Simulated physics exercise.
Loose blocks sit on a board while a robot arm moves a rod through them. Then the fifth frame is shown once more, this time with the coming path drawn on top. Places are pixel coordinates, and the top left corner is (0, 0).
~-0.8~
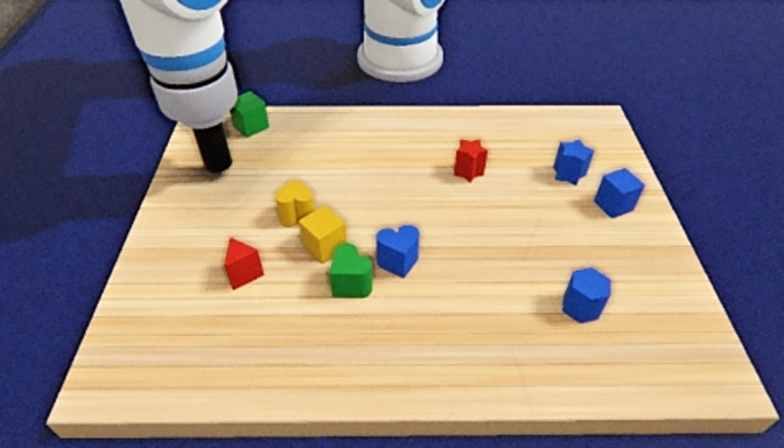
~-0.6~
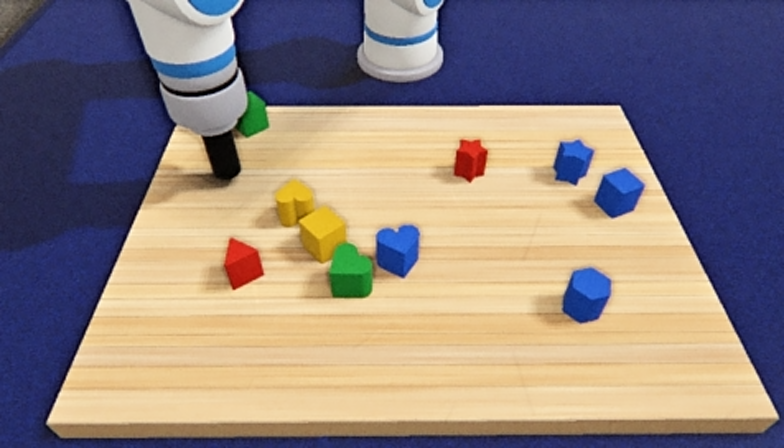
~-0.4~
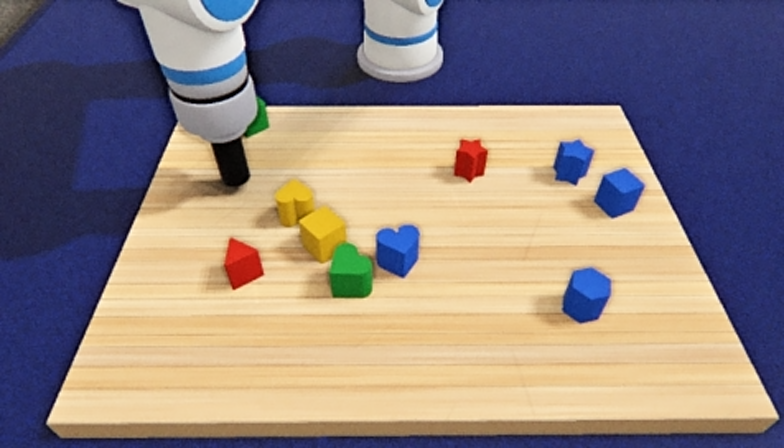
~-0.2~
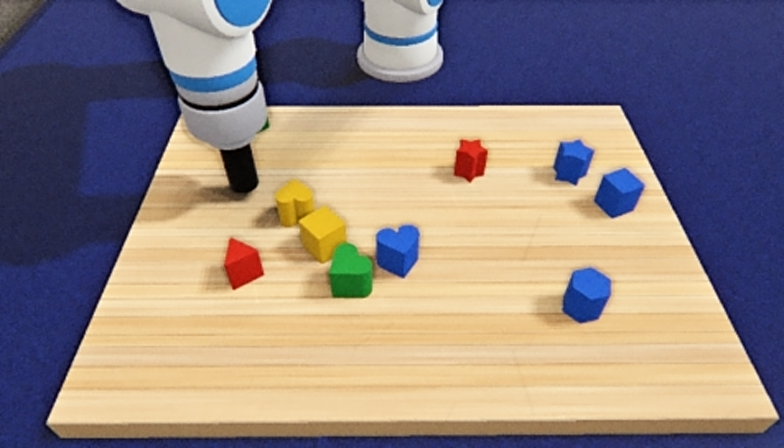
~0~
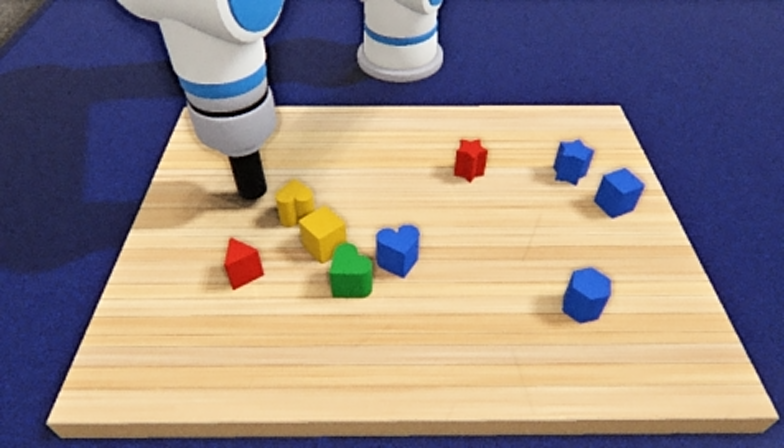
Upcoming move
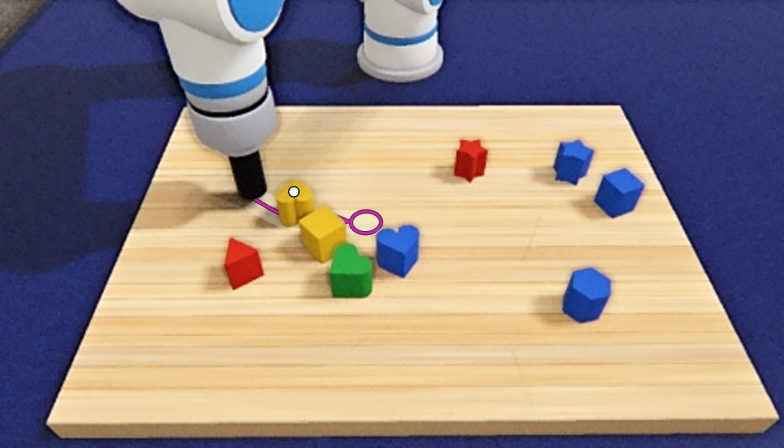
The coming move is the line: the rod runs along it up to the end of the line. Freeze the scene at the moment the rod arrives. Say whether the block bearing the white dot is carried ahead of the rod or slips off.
The rod still drives it.
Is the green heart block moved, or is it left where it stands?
Once the rod is done, the green heart block remains in the old spot.
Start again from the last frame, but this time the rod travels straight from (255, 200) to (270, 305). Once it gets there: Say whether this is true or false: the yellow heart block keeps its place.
True - the claim holds.
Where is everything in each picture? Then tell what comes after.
In the first frame, tip of the rod (219, 164), middles of tops, yellow heart block (294, 192), yellow square piece (322, 221), green heart block (349, 260), blue heart block (399, 237).
In the second frame, rod (227, 171), nothing pushed.
In the third frame, rod (236, 178), nothing pushed.
In the fourth frame, rod (245, 184), nothing pushed.
In the fifth frame, rod (253, 190), yellow heart block (294, 192), yellow square piece (322, 221), green heart block (349, 260), blue heart block (399, 237).
The line goes from (255, 200) by way of (285, 216) and (325, 221) to (366, 222); the dot is on the yellow heart block.
On the path given first. One third of the way, rod (284, 207); yellow heart block (308, 195), turned 20° anticlockwise.
Two thirds of the way, rod (325, 211); yellow heart block (352, 201); yellow square piece (330, 226), turned 35° clockwise.
At the end, rod (366, 213); yellow heart block (392, 205); yellow square piece (330, 226), turned 40° clockwise; green heart block unmoved; blue heart block unmoved.
